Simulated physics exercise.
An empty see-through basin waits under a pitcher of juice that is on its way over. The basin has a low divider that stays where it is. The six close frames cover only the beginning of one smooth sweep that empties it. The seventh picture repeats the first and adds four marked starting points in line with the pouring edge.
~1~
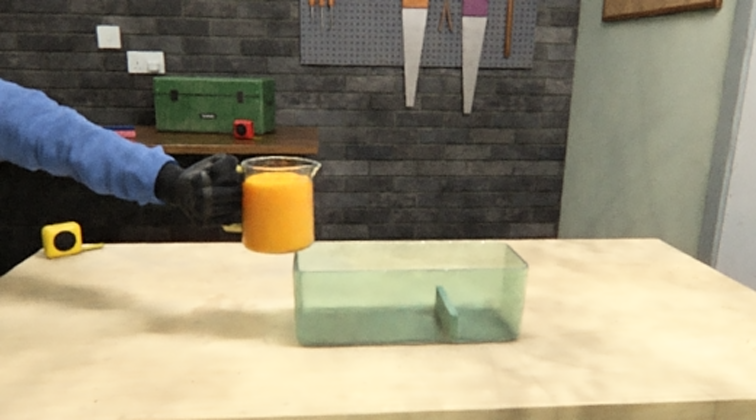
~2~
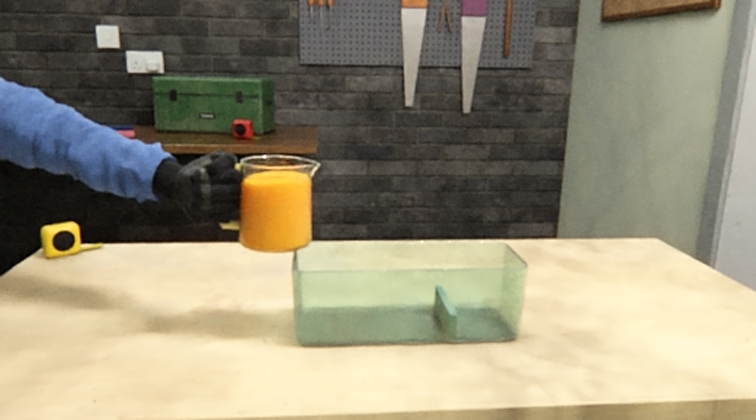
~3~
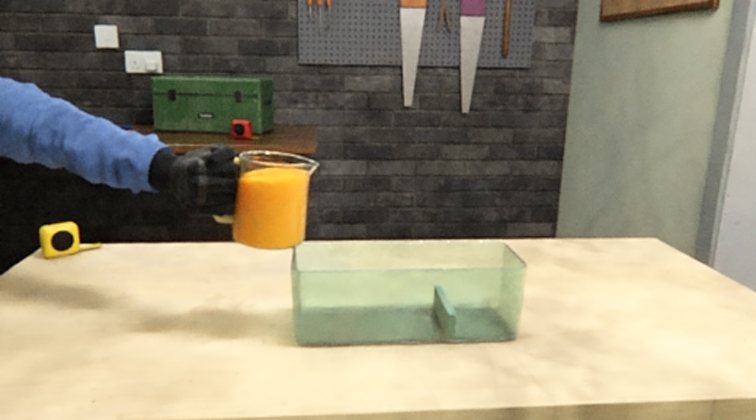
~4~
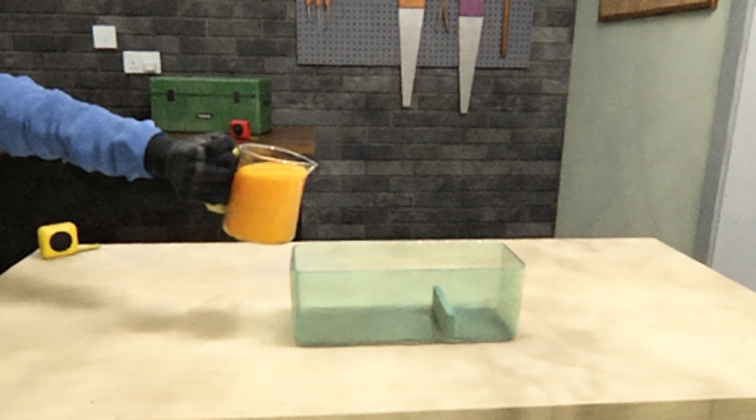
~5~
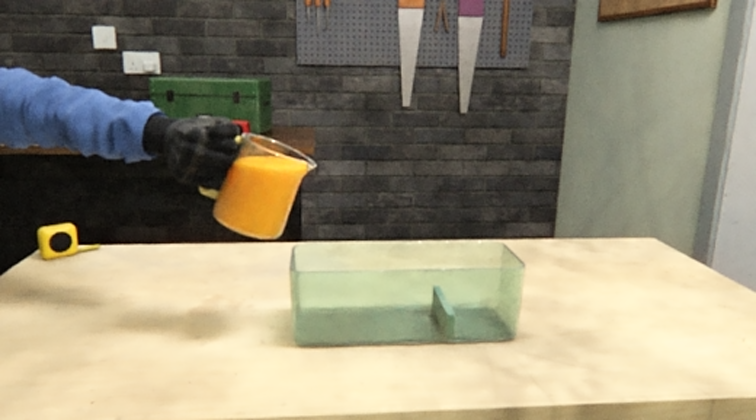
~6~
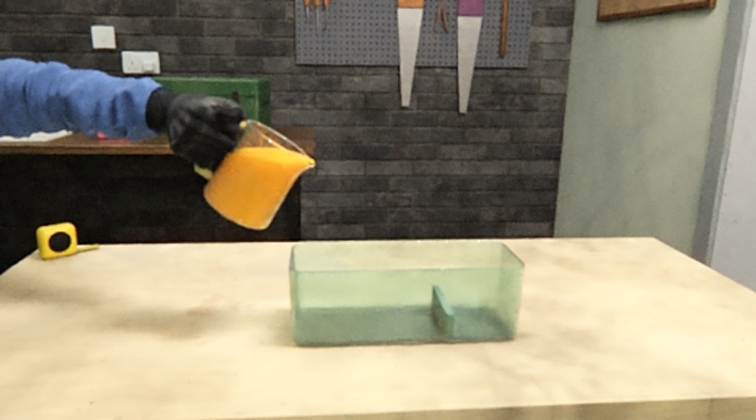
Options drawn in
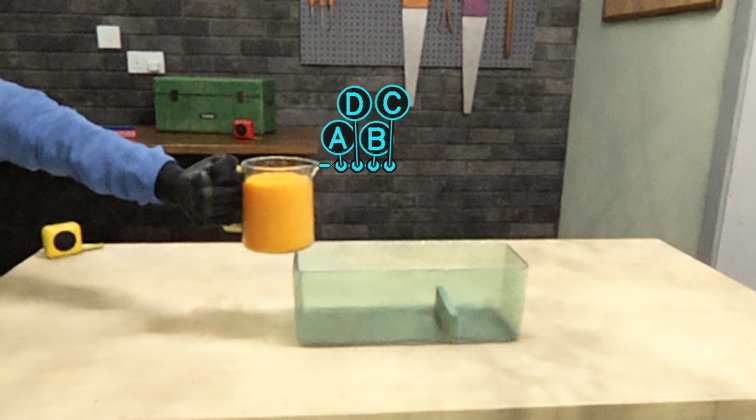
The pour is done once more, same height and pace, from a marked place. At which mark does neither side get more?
Choose B.
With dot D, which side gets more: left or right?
The left side.
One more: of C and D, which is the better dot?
The answer is C.
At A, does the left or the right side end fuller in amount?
More ends on the left.
On the marked copy, A at (341, 165); B at (373, 165); C at (389, 165); D at (357, 165).
With A, about 83 % ends left of the wall and 9 % right of it; 8 % is lost outside.
With B, about 47 % ends left of the wall and 50 % right of it; 3 % is lost outside.
With C, about 28 % ends left of the wall and 69 % right of it.
With D, about 79 % ends left of the wall and 17 % right of it; 4 % is lost outside.
